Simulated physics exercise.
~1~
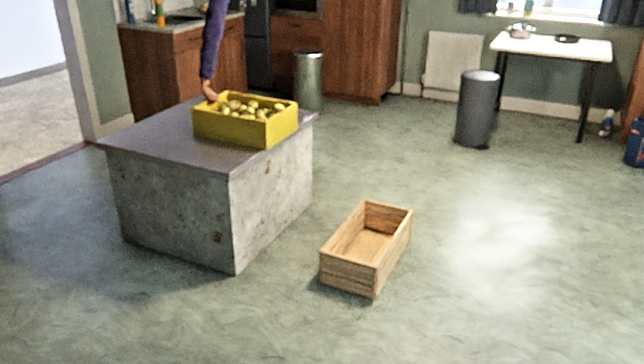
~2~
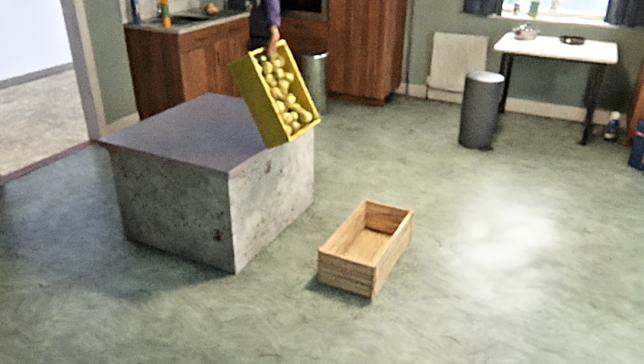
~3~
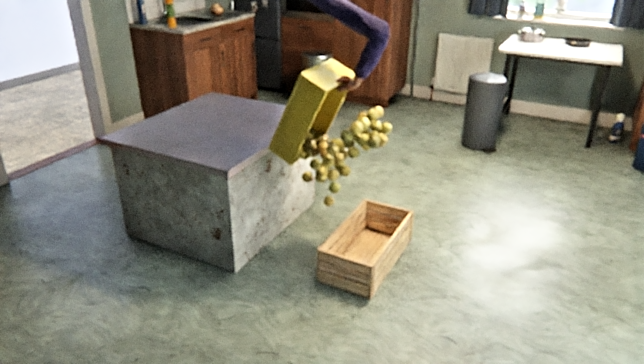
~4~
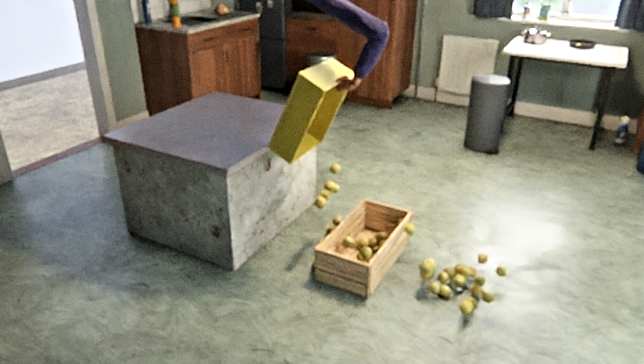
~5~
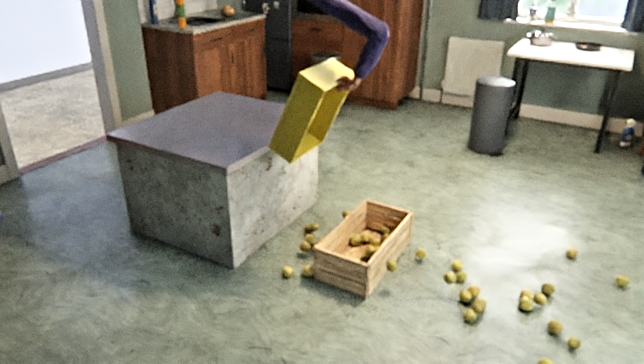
In a kitchen, an arm lifted a yellow box of yellow apples off a bench and tipped it over toward a wooden tote, and the apples tumbled out, some landing inside while many others scattered across the floor on both sides.
